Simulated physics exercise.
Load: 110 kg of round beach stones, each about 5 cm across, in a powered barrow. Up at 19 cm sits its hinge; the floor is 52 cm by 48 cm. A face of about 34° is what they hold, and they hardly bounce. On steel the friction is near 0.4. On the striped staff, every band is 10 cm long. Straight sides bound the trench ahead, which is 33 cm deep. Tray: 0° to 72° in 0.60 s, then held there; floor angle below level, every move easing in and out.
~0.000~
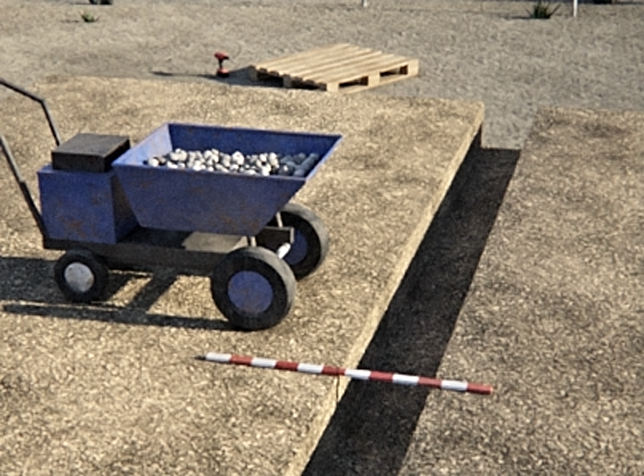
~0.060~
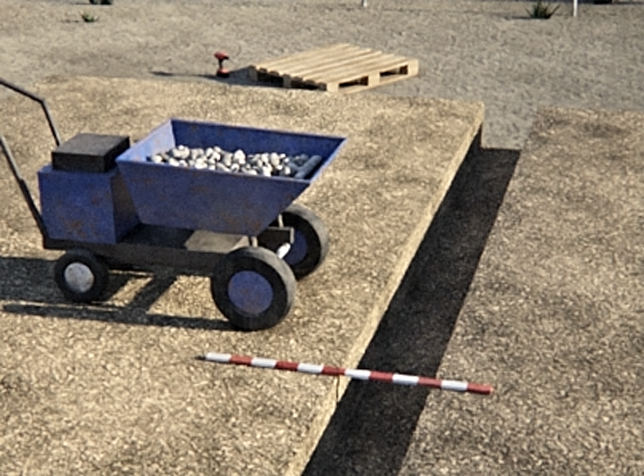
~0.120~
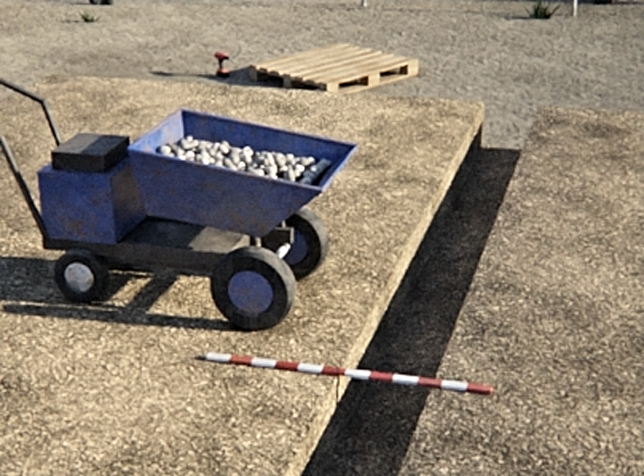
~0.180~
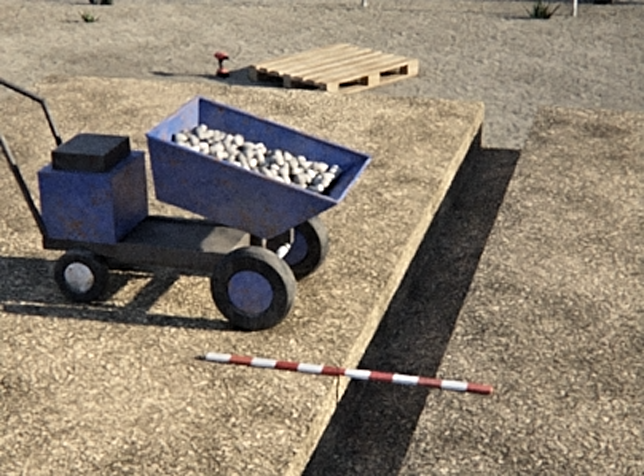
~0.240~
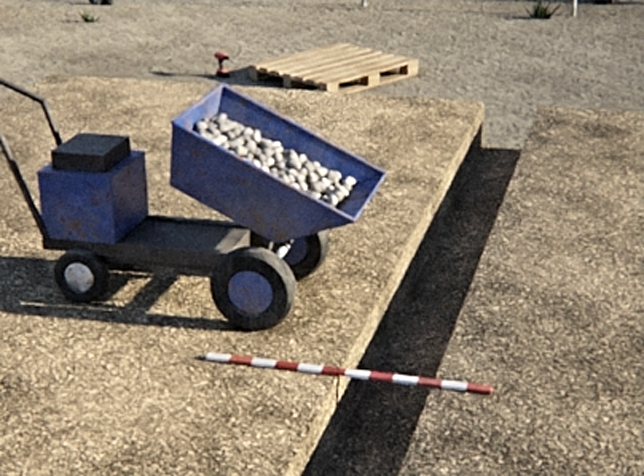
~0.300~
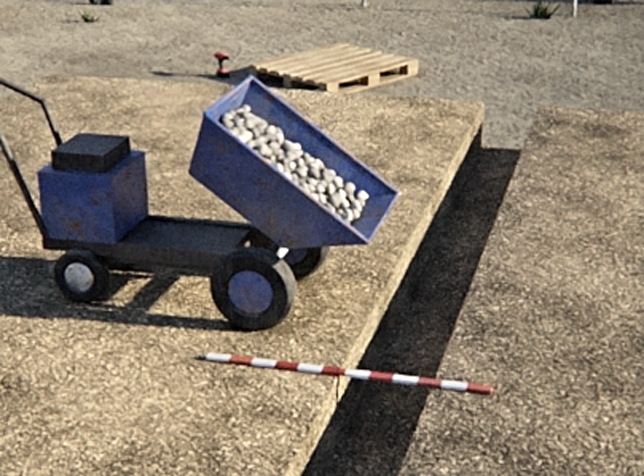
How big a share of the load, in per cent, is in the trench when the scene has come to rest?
A share of about 69 percent.
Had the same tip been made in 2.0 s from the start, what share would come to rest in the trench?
Probably about 90 in a hundred.
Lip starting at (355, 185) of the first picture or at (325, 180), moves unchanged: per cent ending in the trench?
It'd be around 15 per cent and after that around 45 per cent.
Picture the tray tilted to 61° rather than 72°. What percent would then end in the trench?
It would come to about 60 percent.
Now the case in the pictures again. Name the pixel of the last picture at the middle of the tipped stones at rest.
Their centre sits close to (438, 368).
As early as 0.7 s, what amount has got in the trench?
Some 25 per cent.
After 0.4 s the floor is at 61°; 100 % in the tray; the foremost stones are at (381, 263).
After 0.7 s the floor is at 72°; 70 % in the tray, 27 % in the trench, 3 % past the trench; the foremost stones are at (466, 318).
After 1.0 s the floor is at 72°; 8 % in the tray, 61 % in the trench, 32 % past the trench; the foremost stones are past the picture's edge.
After 3.0 s the floor is at 72°; 0 % in the tray, 69 % in the trench, 31 % past the trench; the foremost stones are past the picture's edge.
